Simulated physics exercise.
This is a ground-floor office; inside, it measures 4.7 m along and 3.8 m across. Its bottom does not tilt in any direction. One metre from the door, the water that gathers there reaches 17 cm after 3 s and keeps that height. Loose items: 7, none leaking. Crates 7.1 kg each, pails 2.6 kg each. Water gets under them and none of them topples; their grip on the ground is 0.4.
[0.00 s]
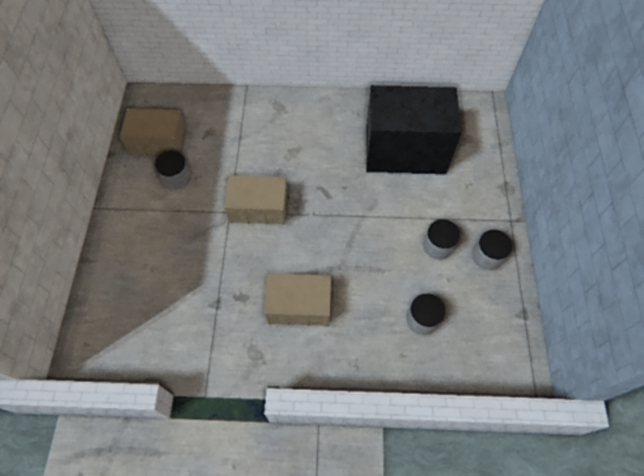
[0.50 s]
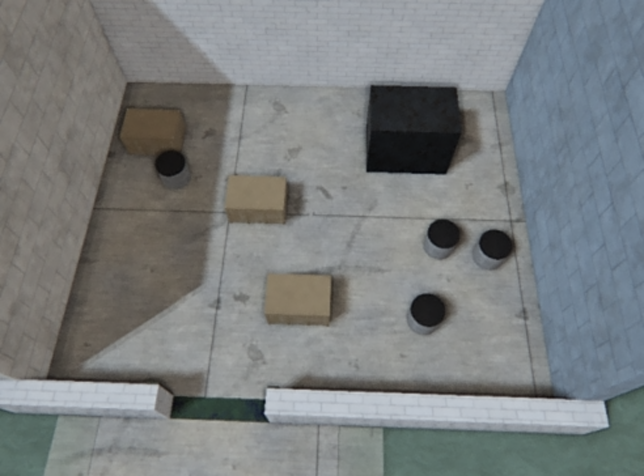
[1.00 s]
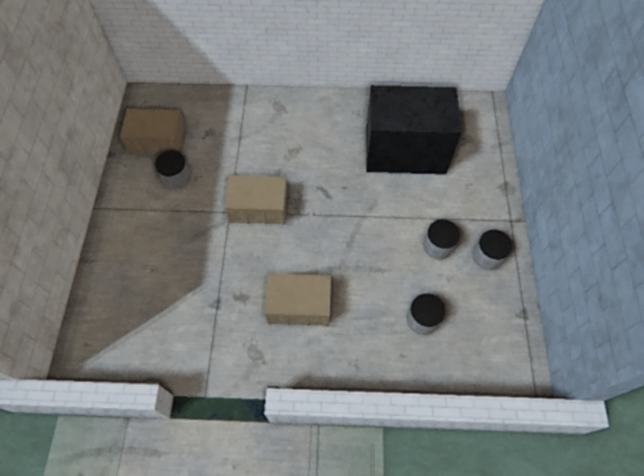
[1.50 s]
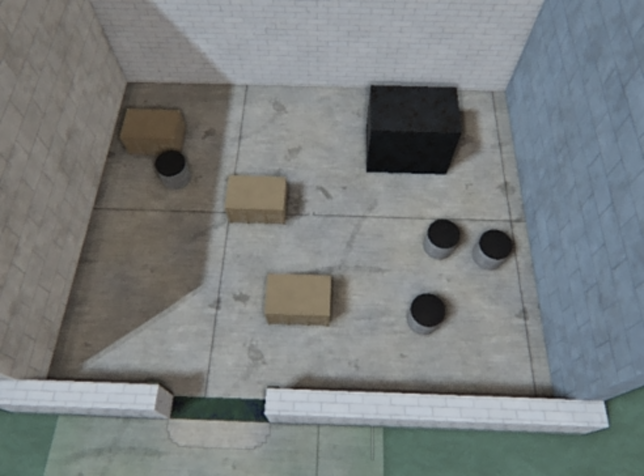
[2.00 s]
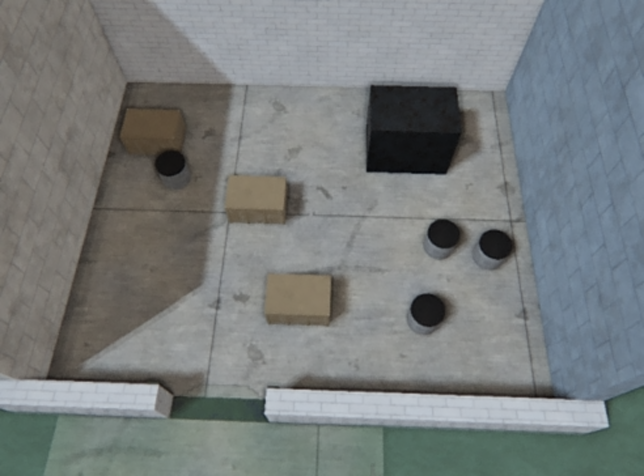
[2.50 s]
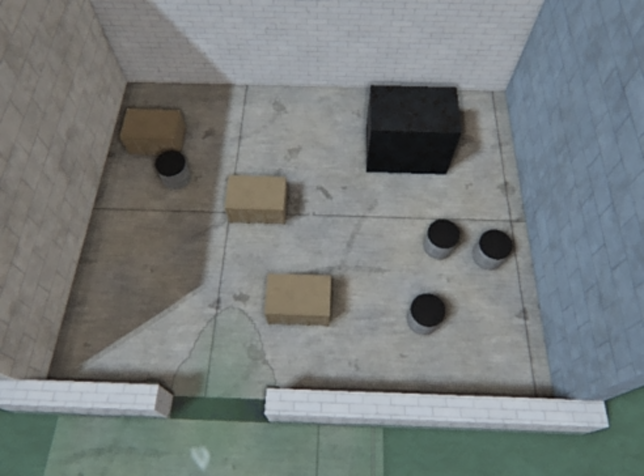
Green water spreading outside a walled room, then seeping through the doorway onto the floor, while crates and pails stay still.
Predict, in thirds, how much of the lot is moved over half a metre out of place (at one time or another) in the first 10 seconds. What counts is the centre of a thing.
By my guess the moved share will stay in the one-to-two-thirds span.
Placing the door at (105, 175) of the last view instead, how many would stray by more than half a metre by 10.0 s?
Then the count would be 5.
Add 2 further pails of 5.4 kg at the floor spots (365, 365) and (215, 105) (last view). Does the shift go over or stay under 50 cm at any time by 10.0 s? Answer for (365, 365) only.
That spot comes out lower.
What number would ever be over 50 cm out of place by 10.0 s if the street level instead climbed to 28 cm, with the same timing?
6.
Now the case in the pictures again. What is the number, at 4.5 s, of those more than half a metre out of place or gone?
The answer is 1.
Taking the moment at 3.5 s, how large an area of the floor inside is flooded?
My estimate is roughly 3.0 m2.
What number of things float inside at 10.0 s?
Of them, 4.
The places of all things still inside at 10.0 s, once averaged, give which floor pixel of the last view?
Mean position approx. (350, 194).
After 3.5 s 0 of 7 are over 50 cm from their spots; 0 afloat.
After 4.5 s 1 of 7 are over 50 cm from their spots; 0 afloat.
After 7.0 s 4 of 7 are over 50 cm from their spots; 3 afloat.
After 10.0 s 3 of 7 are over 50 cm from their spots, and 4 have been at some point; 4 afloat.
